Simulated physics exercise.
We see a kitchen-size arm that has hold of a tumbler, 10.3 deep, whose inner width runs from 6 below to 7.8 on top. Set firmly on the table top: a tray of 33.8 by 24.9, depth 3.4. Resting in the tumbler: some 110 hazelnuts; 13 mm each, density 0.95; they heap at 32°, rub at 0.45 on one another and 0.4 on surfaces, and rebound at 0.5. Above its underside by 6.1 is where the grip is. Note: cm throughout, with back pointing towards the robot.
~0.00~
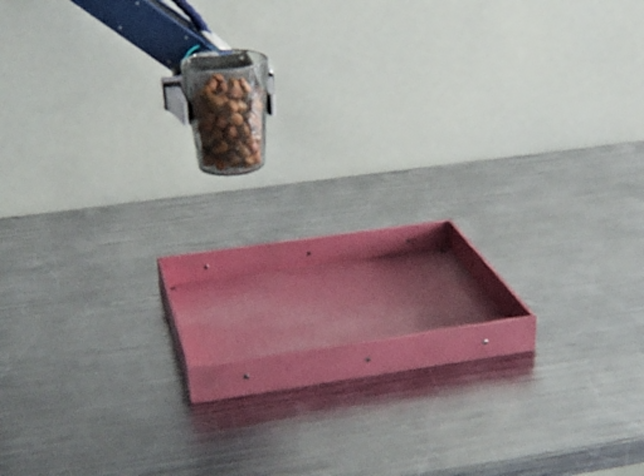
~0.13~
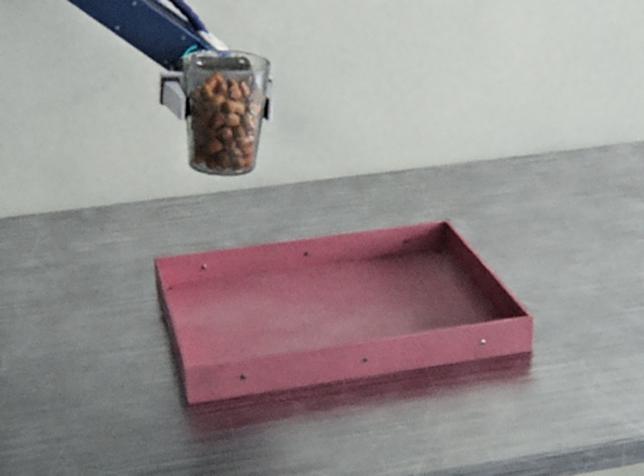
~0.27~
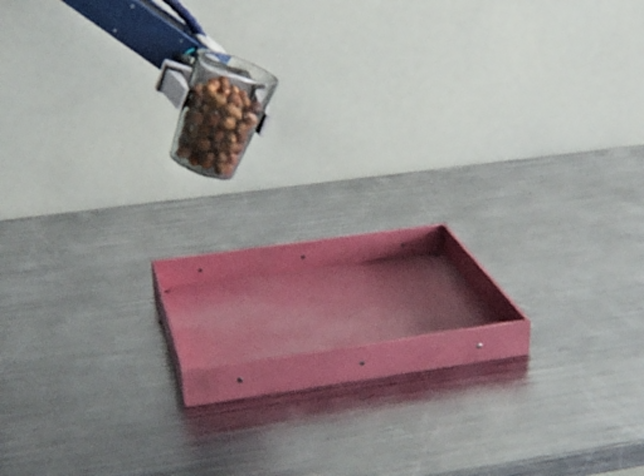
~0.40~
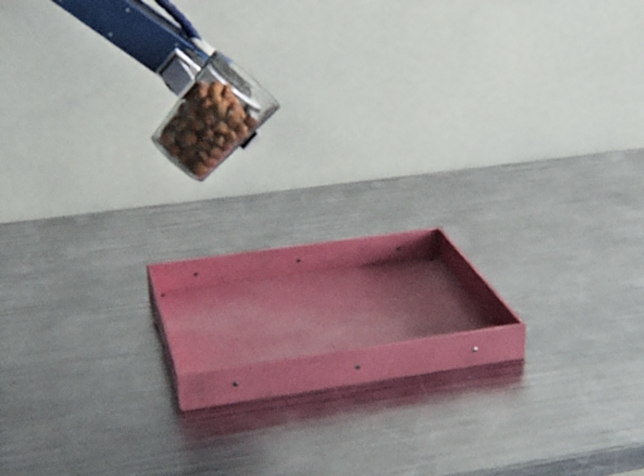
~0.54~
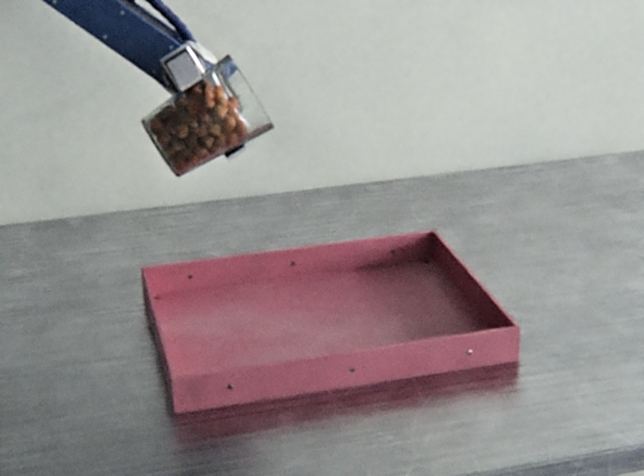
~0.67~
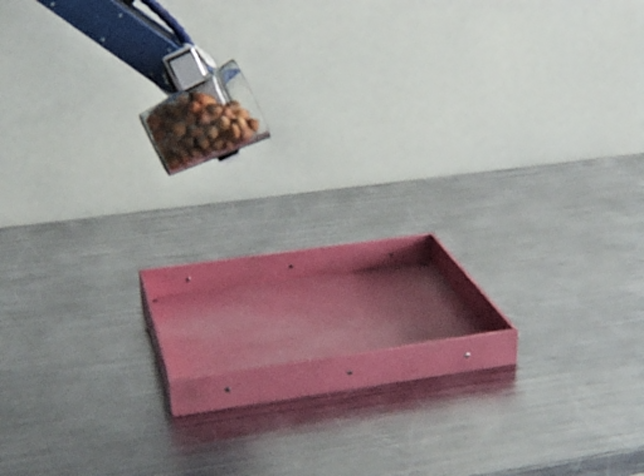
Above a shallow pinkish-red tray on a grey metal table, a blue robot arm held a clear tumbler of brown nuts upright, then steadily tilted it far over to the right.
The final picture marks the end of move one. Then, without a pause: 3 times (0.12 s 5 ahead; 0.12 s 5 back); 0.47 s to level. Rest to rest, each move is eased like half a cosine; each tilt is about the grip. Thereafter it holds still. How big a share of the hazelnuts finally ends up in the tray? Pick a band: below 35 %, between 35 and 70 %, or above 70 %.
The share falls between 35 and 70 %.
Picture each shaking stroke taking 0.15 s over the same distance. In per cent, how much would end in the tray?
Then about 45 per cent.
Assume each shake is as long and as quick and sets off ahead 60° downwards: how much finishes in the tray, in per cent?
Roughly 10 percent of it.
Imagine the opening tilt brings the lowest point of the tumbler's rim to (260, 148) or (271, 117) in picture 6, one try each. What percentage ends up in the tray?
About 90 and 20 %.
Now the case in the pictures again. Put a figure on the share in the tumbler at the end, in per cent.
Roughly 45 in a hundred.
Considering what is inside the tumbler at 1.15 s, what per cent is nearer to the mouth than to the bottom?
Close to 70 in a hundred.
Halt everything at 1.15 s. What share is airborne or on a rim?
It amounts to roughly 11 in a hundred.
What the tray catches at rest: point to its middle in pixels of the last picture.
Centre estimate: About (377, 313).
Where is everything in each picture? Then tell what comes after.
In the first frame, tumbler middle at (228, 115), level; upper third of the load around (226, 101), from x 195 to 255, top at y 85; 113 in the tumbler.
In the second frame, tumbler middle at (224, 115), tilted 7° forward; upper third of the load around (221, 102), from x 195 to 255, top at y 85.
In the third frame, tumbler middle at (219, 118), tilted 24° forward; upper third of the load around (217, 104), from x 185 to 255, top at y 85.
In the fourth frame, tumbler middle at (211, 120), tilted 45° forward; upper third of the load around (208, 108), from x 165 to 250, top at y 90.
In the fifth frame, tumbler middle at (204, 121), tilted 62° forward; upper third of the load around (203, 108), from x 155 to 240, top at y 90.
In the sixth frame, tumbler middle at (201, 123), tilted 69° forward; upper third of the load around (193, 115), from x 150 to 250, top at y 100; 113 in the tumbler.
By 1.15 s, tilted 69° forward, highest piece 25 above the table; 67 in the tumbler, 34 in the tray, 12 in flight or on a rim.
By 1.62 s, tilted 35° forward, highest piece 26 above the table; 63 in the tray, 49 in the tumbler, 1 on the table or floor.
By 2.06 s, level, highest piece 25 above the table; 63 in the tray, 49 in the tumbler, 1 on the table or floor.
By 3.11 s, level, highest piece 24 above the table; 63 in the tray, 49 in the tumbler, 1 on the table or floor.
Final count, 63 in the tray, 49 in the tumbler, 1 on the table or floor. That is 56 % in the tray.
